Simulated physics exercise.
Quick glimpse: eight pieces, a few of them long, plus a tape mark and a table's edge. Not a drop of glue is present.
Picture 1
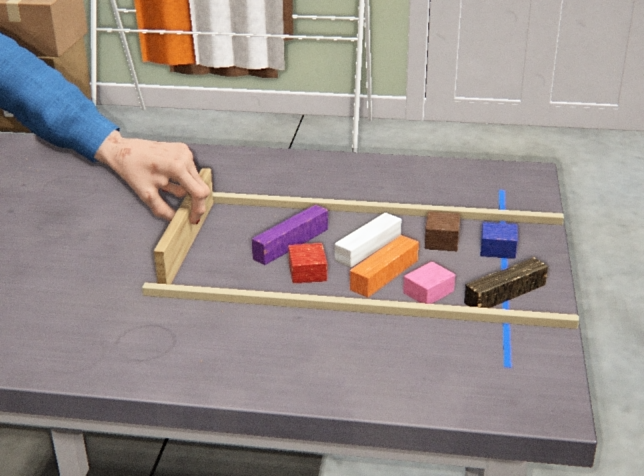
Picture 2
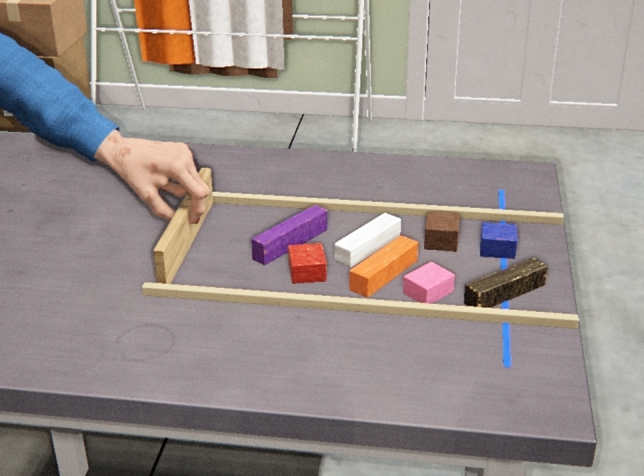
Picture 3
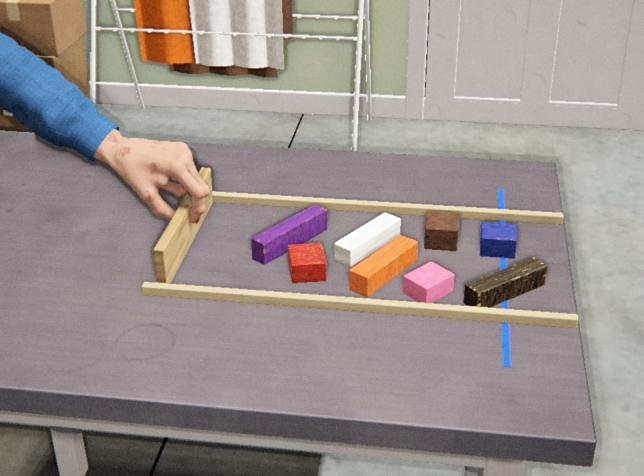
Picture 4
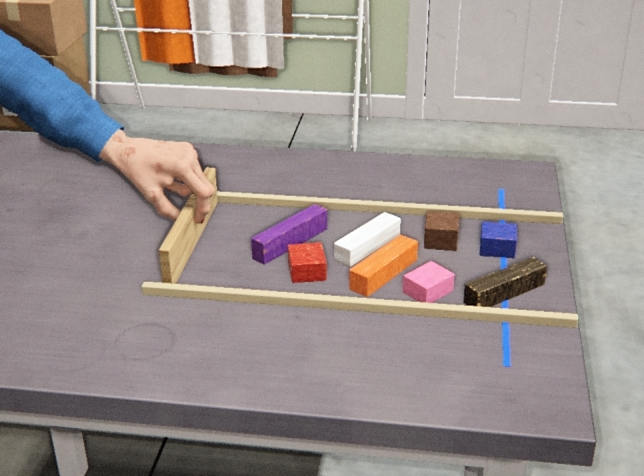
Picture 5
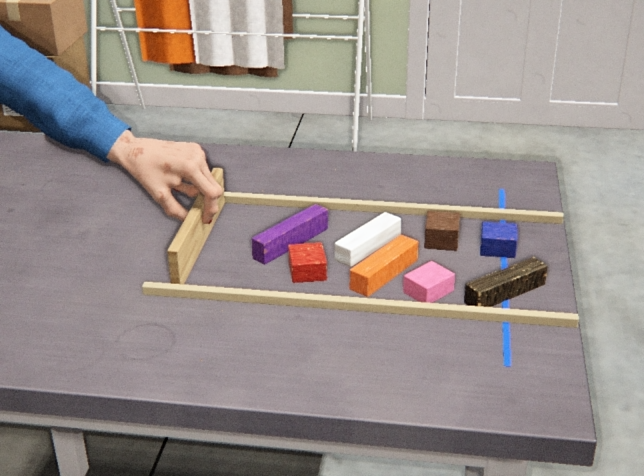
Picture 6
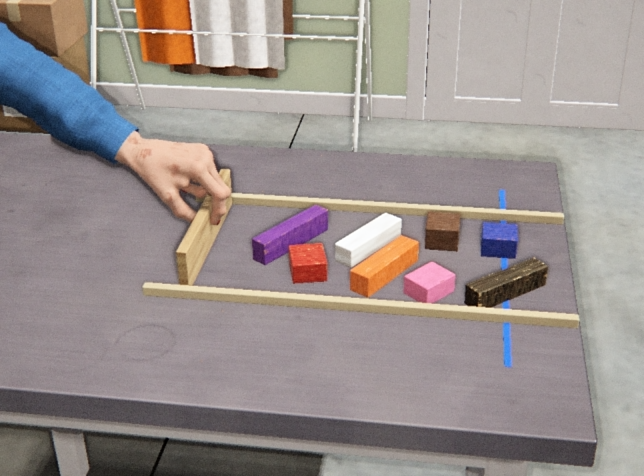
A hand in a blue sleeve held a wooden board upright between two thin rails, then slid it slightly right toward eight colored blocks, which stayed still on the table.
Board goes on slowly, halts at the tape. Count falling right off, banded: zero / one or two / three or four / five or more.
The ones that fall? Three or four of them, I think.
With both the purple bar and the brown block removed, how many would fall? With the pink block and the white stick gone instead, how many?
First 2, second 2.
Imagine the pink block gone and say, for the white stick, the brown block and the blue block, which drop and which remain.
So the white stick keeps its place, the brown block keeps its place and the blue block goes down.
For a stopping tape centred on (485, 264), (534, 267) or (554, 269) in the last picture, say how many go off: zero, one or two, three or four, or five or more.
Taking the three tapes one at a time, the answers are 1 or 2, then five or more, then five or more.
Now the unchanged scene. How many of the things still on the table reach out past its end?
Overhanging ones - 2.
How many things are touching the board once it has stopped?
It touches 2.
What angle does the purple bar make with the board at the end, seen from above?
Roughly 0° out of line.
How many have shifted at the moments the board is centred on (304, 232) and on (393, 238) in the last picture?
That makes 2 at the first spot and 7 at the second.
Soon after, none off yet; black bar at rest near (506, 285); blue block at rest near (499, 240); brown block at rest near (443, 231).
Then, none off yet; black bar moved a little near (527, 284); blue block at rest near (499, 240); brown block moved a little near (463, 233).
By the end, the number that fall off is three or four; fallen, pink block, blue block and black bar.
